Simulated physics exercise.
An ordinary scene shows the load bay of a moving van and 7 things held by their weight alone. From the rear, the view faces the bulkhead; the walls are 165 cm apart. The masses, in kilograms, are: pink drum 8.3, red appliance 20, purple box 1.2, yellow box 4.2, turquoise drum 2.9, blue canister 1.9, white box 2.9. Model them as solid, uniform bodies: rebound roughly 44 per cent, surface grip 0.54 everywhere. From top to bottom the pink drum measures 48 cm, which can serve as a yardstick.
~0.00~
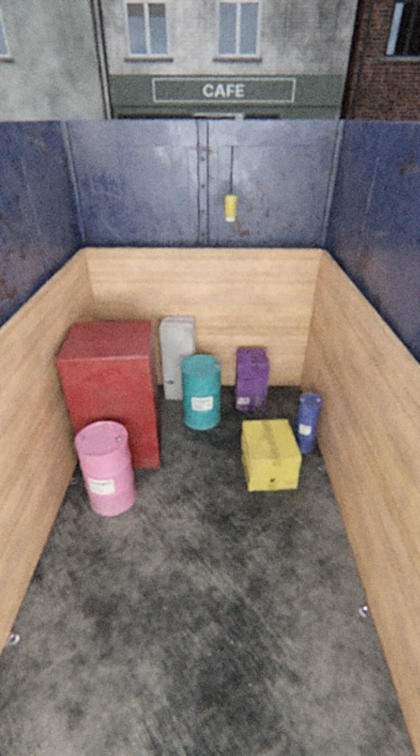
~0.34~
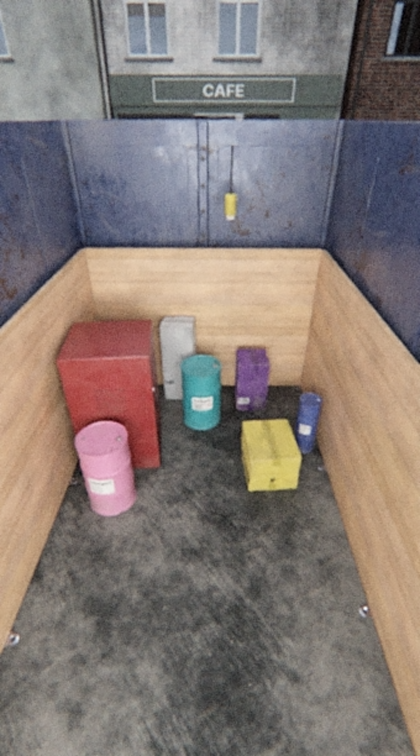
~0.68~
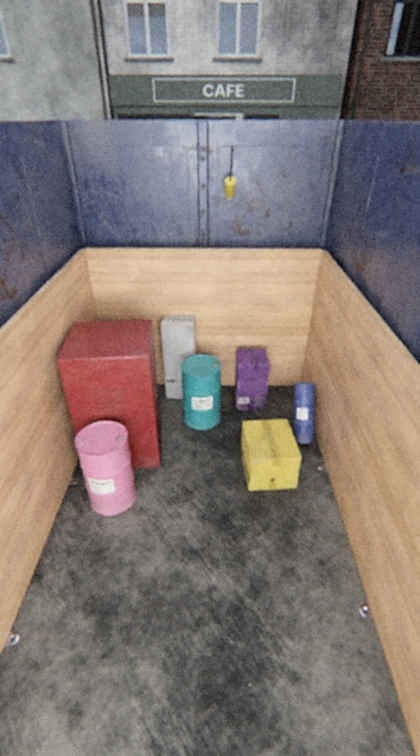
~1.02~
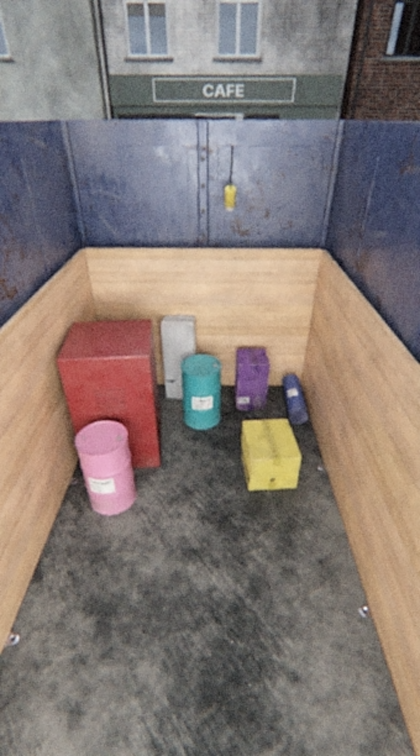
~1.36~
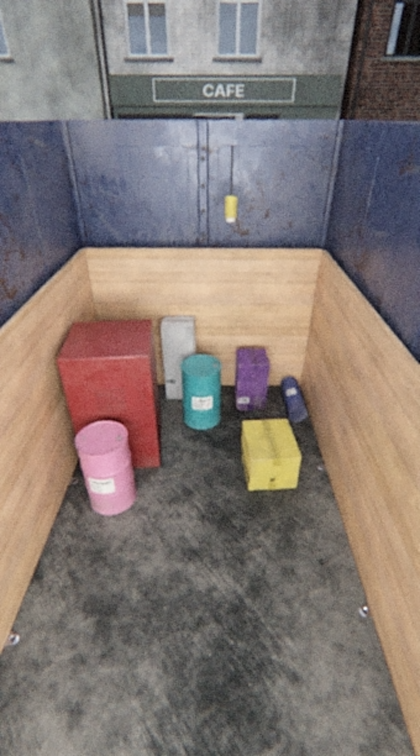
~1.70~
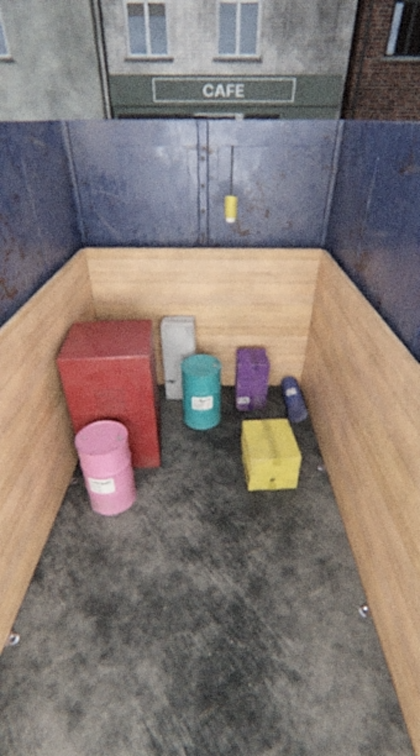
In a wood-lined cargo bay facing a cafe, a red appliance, drums and boxes stand on the scuffed floor beneath a hanging yellow object. The slim blue canister at the right leans, then topples onto its side toward the back wall. It lies there while the rest of the load stays practically still.
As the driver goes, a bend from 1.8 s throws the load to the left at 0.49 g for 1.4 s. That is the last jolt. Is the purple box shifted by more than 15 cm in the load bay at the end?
Looks like it wanders off.
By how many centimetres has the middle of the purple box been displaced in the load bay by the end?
I'd put it at about 42 centimetres.
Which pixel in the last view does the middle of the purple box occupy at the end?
It ends near (199, 375).
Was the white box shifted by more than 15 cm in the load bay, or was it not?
In the end the white box has moved.
By 2.40 s, force 0.49 g left; purple box tilted 5° near (239, 378); blue canister on its side; white box tilted 13°.
By 2.70 s, force 0.49 g left; purple box 28 cm from its spot near (215, 376); blue canister on its side; white box tilted 55°.
By 3.00 s, force 0.39 g left; purple box tilted 8° near (203, 374); blue canister on its side; white box tilted 68°.
When it is over (4.7 s), lying over in the load bay, blue canister and white box; not toppled but over 15 cm from the start, purple box and turquoise drum; the other 3 within 15 cm of the start. In the last view, purple box near (199, 375).
